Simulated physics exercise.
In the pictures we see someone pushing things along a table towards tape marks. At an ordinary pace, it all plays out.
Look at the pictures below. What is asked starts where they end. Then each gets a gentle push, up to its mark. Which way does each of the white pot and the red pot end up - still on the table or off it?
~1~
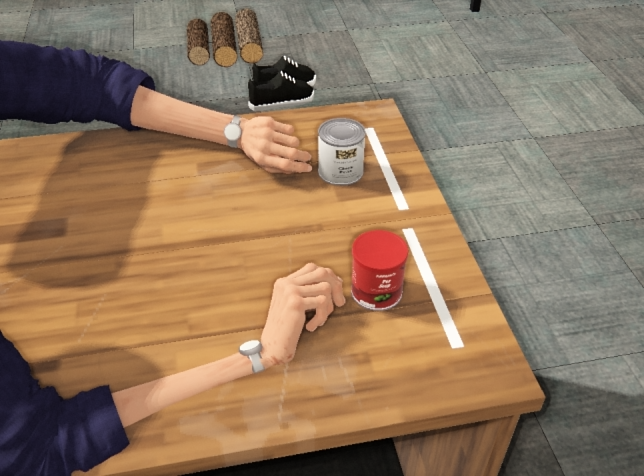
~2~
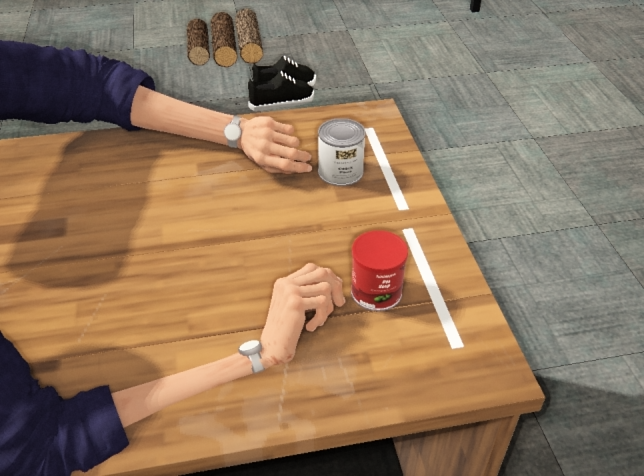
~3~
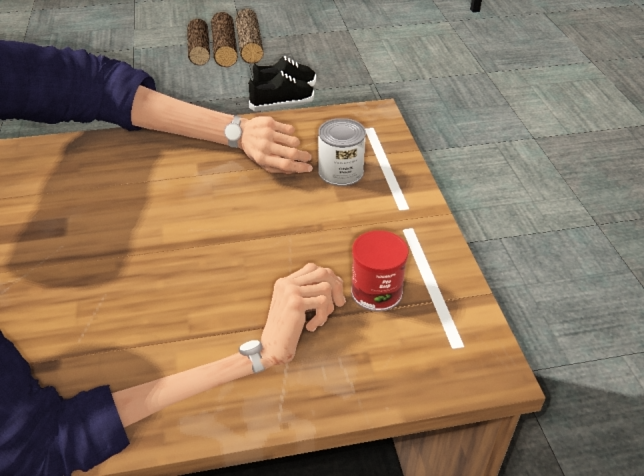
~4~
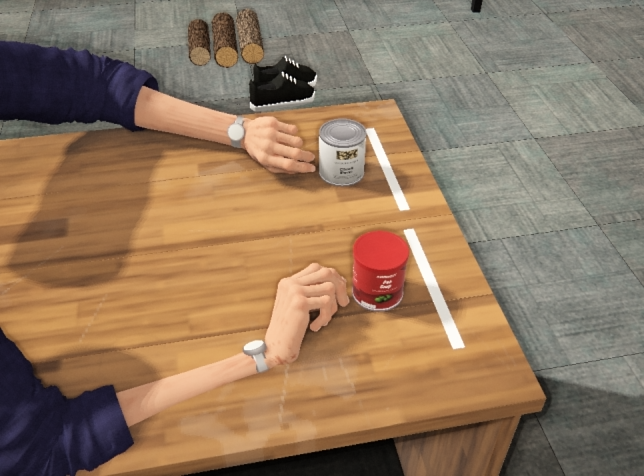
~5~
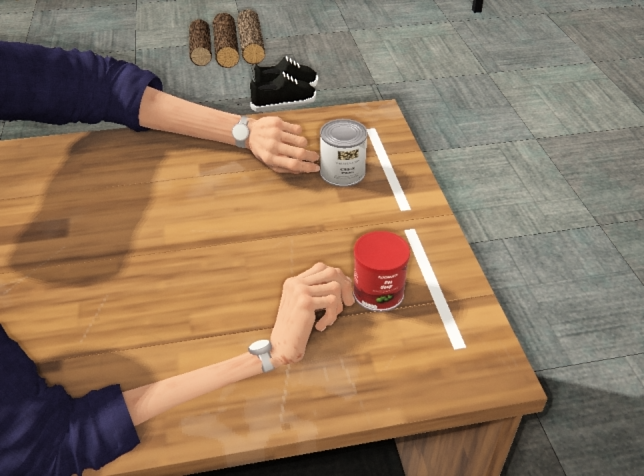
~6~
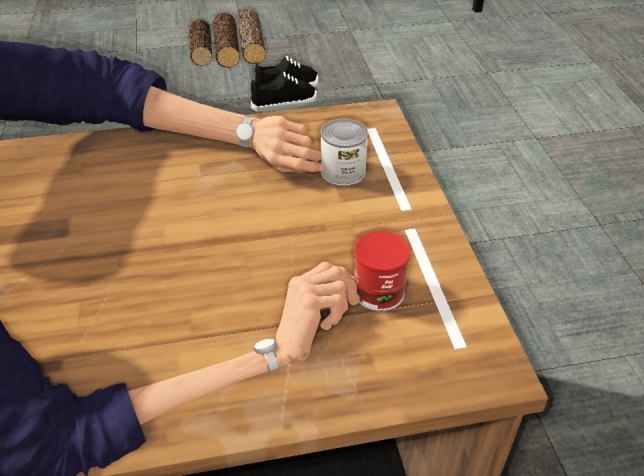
Here the white pot is still on the table, the red pot is still on the table.
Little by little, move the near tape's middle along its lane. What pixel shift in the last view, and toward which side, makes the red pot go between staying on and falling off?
24 pixels or thereabouts, to the right.
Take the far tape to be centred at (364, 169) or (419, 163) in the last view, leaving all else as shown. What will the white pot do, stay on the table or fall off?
Well, it does not go over the first time and does not stay on the second time.
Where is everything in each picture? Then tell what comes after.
White pot (341, 152); red pot (379, 271), in the first frame.
Red pot (379, 271), in the second frame.
White pot (342, 152), in the third frame.
Red pot (380, 272), in the fourth frame.
White pot (343, 153), in the fifth frame.
White pot (344, 152); red pot (381, 271), in the sixth frame.
Then, 0.42 s later than the last frame, white pot shifted a little near (366, 150); red pot shifted a little near (408, 267).
Then, 0.84 s later than the last frame, white pot shifted about its own width near (391, 147); red pot shifted about its own width near (437, 263).
Then, 1.18 s later than the last frame, white pot shifted about its own width near (411, 145); red pot shifted about its own width near (462, 260).
When it is over, the white pot is still on the table, near (416, 144); the red pot is still on the table, near (468, 259).
